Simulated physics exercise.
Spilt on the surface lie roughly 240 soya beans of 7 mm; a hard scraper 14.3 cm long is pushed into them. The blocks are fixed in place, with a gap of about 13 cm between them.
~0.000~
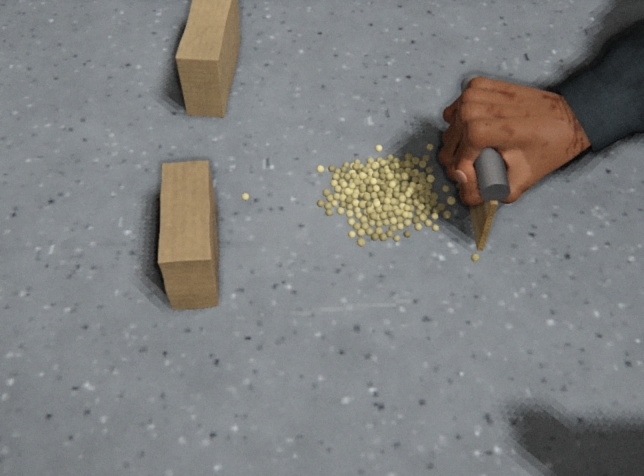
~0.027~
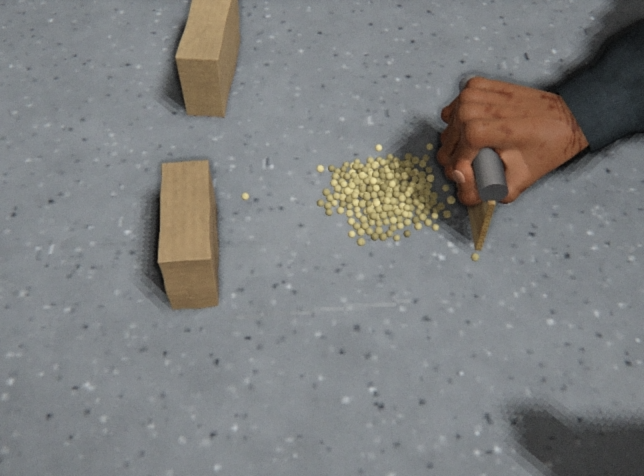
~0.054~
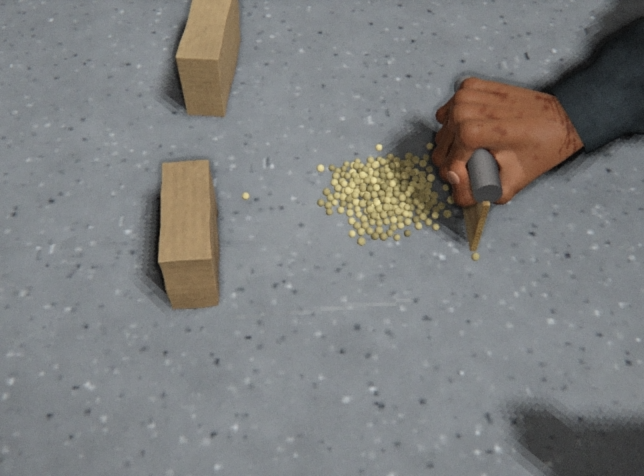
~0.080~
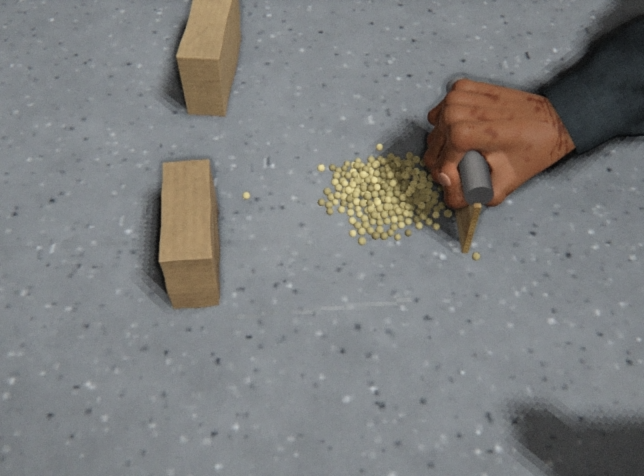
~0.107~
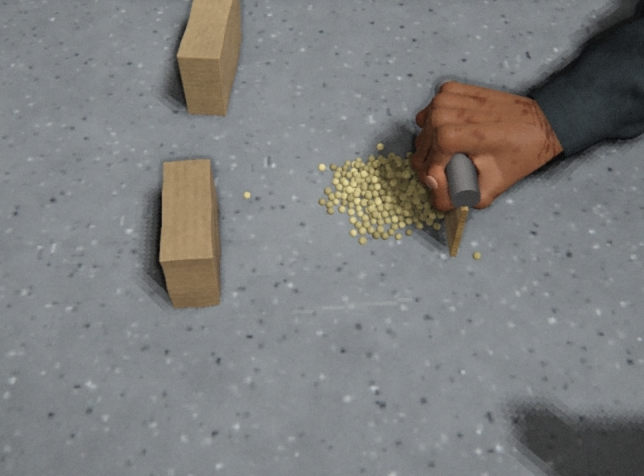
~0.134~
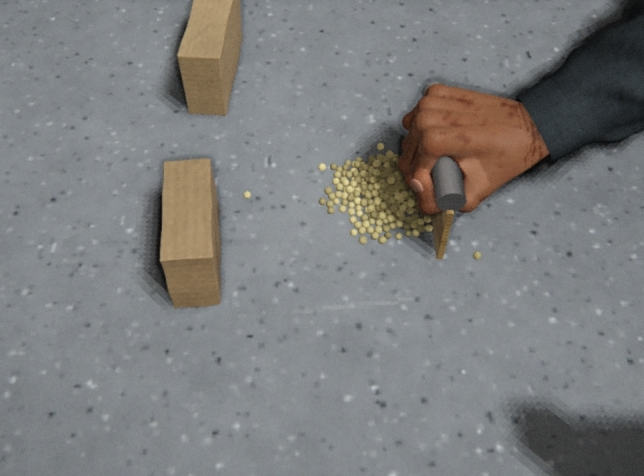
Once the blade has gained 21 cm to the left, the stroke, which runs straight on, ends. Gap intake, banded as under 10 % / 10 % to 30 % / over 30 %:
10 % to 30 %.
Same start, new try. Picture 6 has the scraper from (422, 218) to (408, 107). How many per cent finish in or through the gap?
In or through the gap - 40 %.
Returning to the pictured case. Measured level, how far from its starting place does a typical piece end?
About 16 cm.
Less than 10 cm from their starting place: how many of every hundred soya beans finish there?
Roughly 15 percent.
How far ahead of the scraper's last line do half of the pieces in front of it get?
Distance: Approx. 2 cm.
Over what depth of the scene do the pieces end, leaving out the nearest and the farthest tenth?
18 cm.
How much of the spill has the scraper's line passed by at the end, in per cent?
Around 20 percent.
After 0.35 s, scraper 15 cm from its start, spill 16 cm wide; held up before the blocks 100 %.
Then, at 0.56 s, scraper 22 cm from its start, spill 22 cm wide; in or through the gap 10 %, round the near block 5 %, held up before the blocks 85 %.
After 0.74 s, scraper 22 cm from its start, spill 24 cm wide; in or through the gap 20 %, round the near block 5 %, held up before the blocks 75 %.
In the end, at 1.3 s, in or through the gap 20 %, round the near block 5 %, round the far block 0 %, held up before the blocks 75 %.
